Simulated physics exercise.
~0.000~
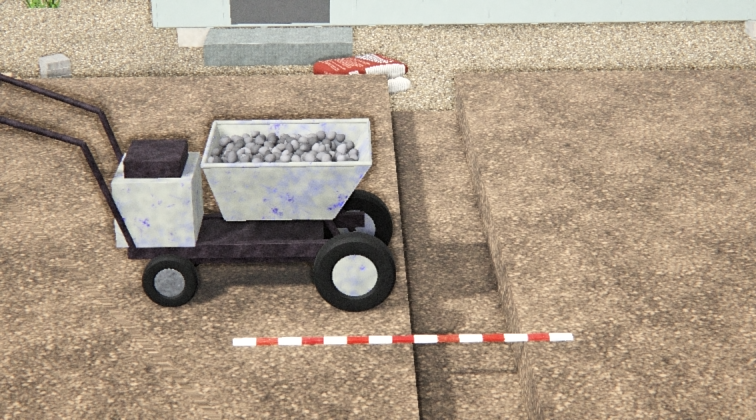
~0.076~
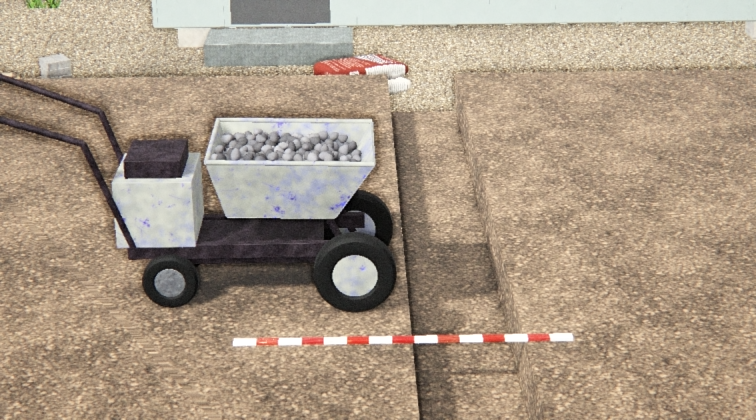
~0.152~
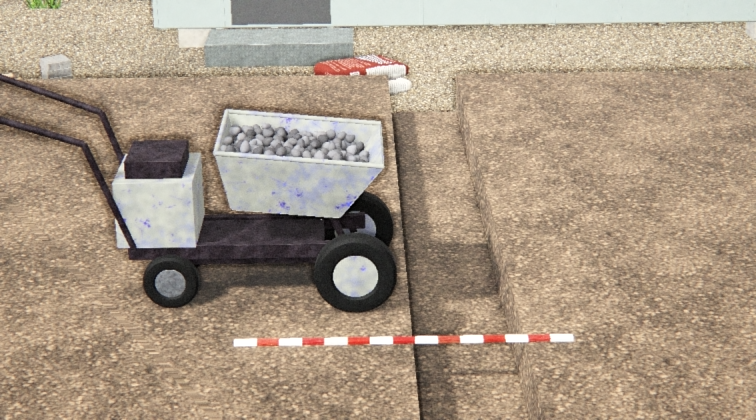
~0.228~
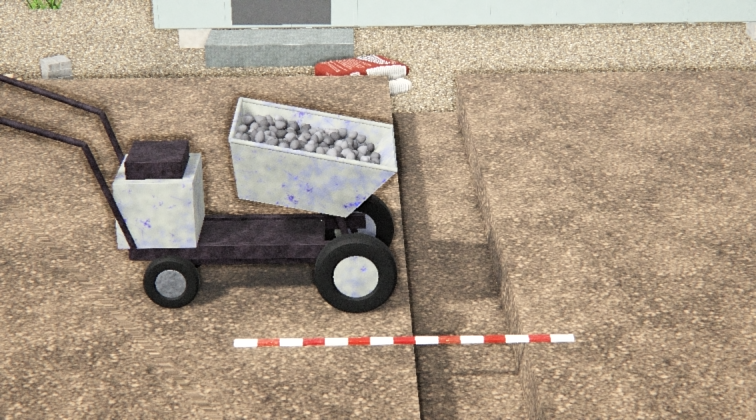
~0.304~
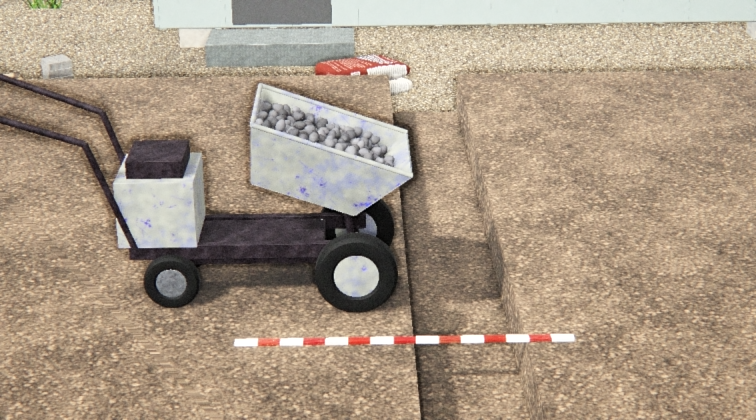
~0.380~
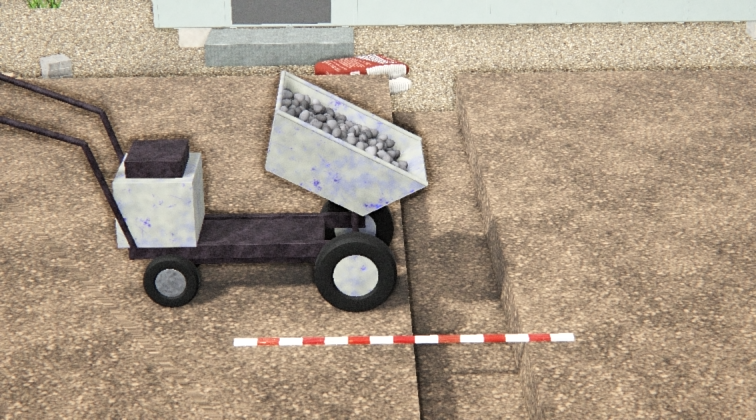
The footage shows a motor barrow standing beside a trench, its pale, blue-flecked skip loaded with smooth grey stones. The skip starts nearly level, then tilts steadily toward the right, its left side rising while the wheeled base remains still.
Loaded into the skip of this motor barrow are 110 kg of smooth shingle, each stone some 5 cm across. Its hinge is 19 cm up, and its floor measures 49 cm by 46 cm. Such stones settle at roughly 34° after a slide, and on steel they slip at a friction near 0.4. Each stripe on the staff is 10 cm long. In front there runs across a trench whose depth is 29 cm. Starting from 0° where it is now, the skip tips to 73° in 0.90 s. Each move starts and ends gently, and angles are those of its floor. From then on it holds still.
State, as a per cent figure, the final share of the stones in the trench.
The final share is about 45 per cent.
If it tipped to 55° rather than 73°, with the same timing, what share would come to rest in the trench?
Expect roughly 30 per cent.
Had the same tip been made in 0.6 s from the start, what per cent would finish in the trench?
That would give about 30 percent.
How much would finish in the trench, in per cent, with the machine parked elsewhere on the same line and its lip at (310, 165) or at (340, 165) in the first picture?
95 % and 75 %.
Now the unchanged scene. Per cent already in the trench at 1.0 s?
Some 15 per cent.
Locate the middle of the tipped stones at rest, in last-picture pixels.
The tipped stones centre close to (527, 279).
After 0.7 s the floor is at 62°; 100 % in the skip; the foremost stones are at (467, 213).
After 1.0 s the floor is at 73°; 54 % in the skip, 15 % in the trench, 31 % past the trench; the foremost stones are at (571, 286).
After 1.4 s the floor is at 73°; 21 % in the skip, 25 % in the trench, 54 % past the trench; the foremost stones are at (713, 288).
After 3.3 s the floor is at 73°; 0 % in the skip, 45 % in the trench, 55 % past the trench; the foremost stones are past the picture's edge.
